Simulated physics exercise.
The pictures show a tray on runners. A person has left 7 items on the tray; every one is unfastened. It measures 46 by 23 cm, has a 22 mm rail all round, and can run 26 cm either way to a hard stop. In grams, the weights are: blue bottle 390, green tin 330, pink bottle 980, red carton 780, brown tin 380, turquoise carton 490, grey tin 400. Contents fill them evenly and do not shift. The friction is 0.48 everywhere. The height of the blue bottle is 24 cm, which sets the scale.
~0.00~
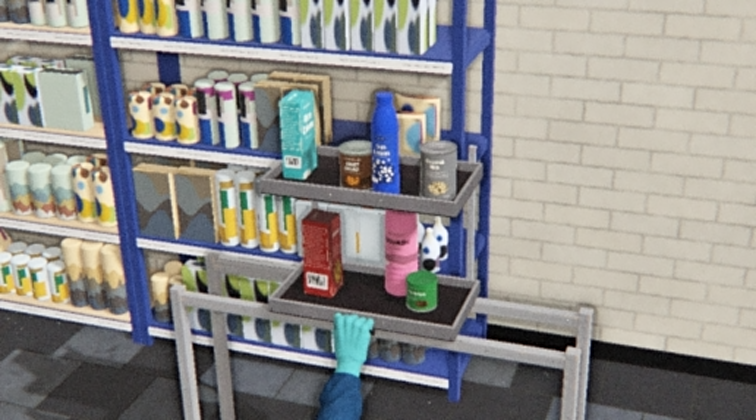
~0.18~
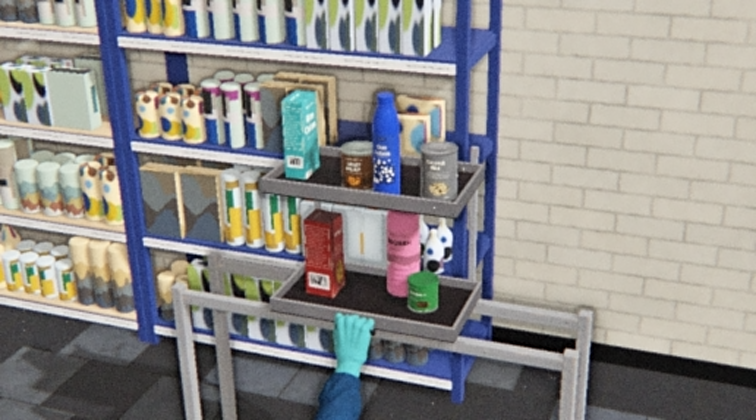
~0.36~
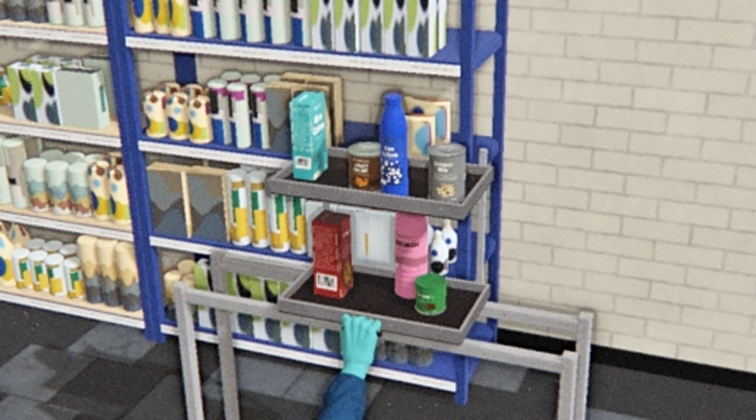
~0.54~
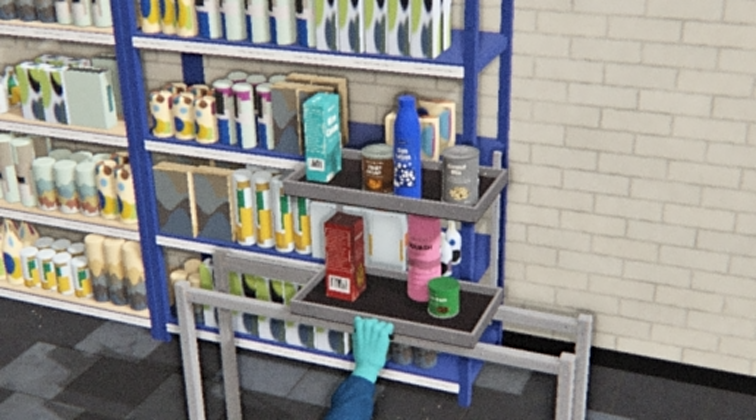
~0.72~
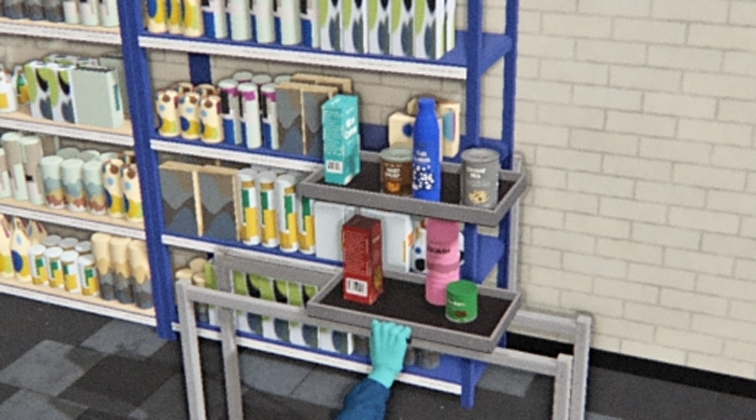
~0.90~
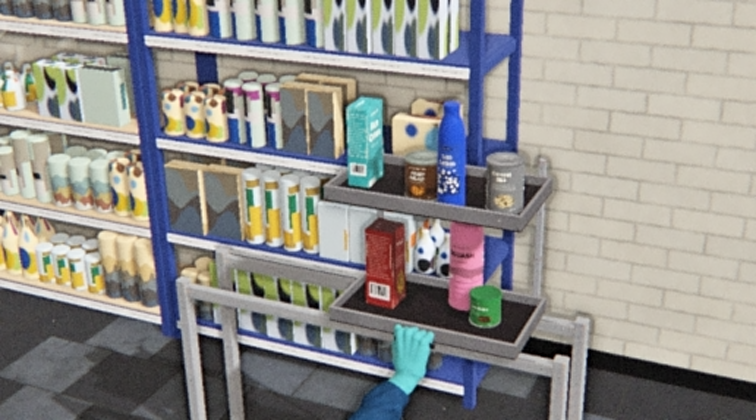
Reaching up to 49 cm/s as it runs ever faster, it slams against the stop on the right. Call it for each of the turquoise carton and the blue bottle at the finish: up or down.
Turquoise carton down, blue bottle down.
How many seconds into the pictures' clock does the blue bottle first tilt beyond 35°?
Time: Approximately 1.5 s.
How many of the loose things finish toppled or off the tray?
Count: 2.
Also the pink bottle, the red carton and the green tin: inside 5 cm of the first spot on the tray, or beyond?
Here is how it goes: The pink bottle remains near its start; next, the red carton remains near its start; last, the green tin remains near its start.
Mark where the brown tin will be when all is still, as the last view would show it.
Its centre ends close to (467, 183) in the last view.
Around 1.40 s, tray moved 26 cm right; turquoise carton at 46° to upright near (432, 155); blue bottle at 29° to upright near (517, 166); pink bottle at 7° to upright.
Around 1.80 s, tray moved 26 cm right; blue bottle now off the tray; turquoise carton on its side near (461, 162); pink bottle at 4° to upright.
Around 2.20 s, tray moved 26 cm right; turquoise carton on its side near (460, 164); brown tin shifted 2 cm; green tin shifted 2 cm.
Finally (2.6 s), off the tray and tipped over, blue bottle; on their side or leaning hard on the tray, turquoise carton; the other 5 still in place (within 5 cm). In the last view, turquoise carton near (460, 164).
